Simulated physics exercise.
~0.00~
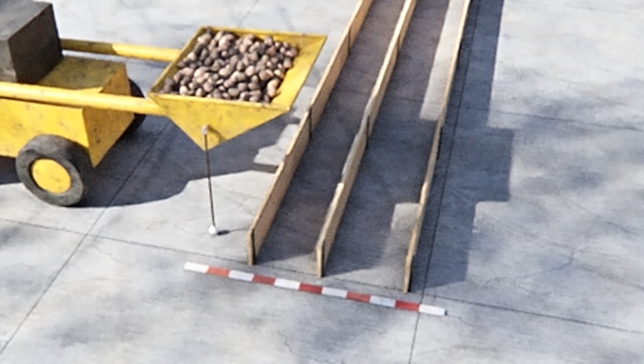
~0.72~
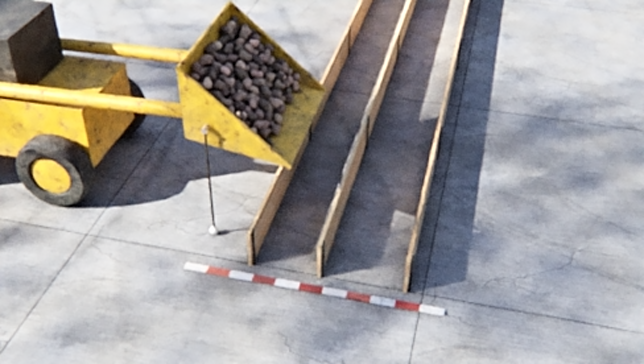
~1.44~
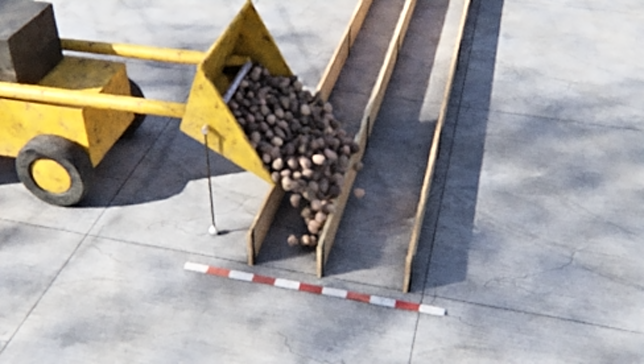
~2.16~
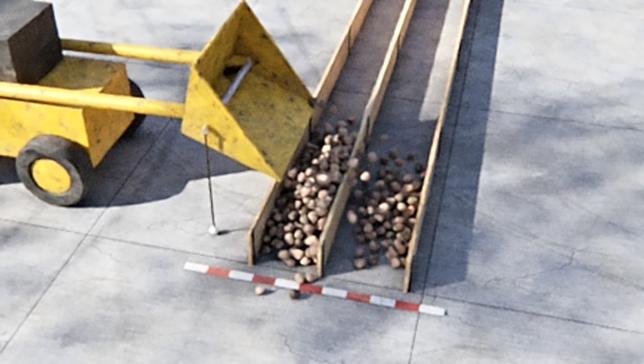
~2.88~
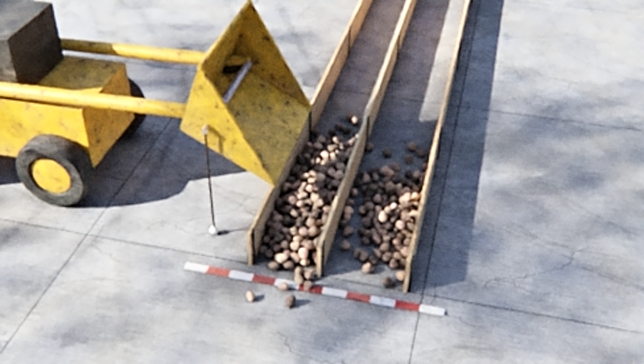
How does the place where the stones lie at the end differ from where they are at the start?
At the start the stones are heaped in the yellow loader's raised bucket. At the end they lie lower and farther right on the ground, mostly between the wooden boards, with more in the nearer bay than in the farther one.
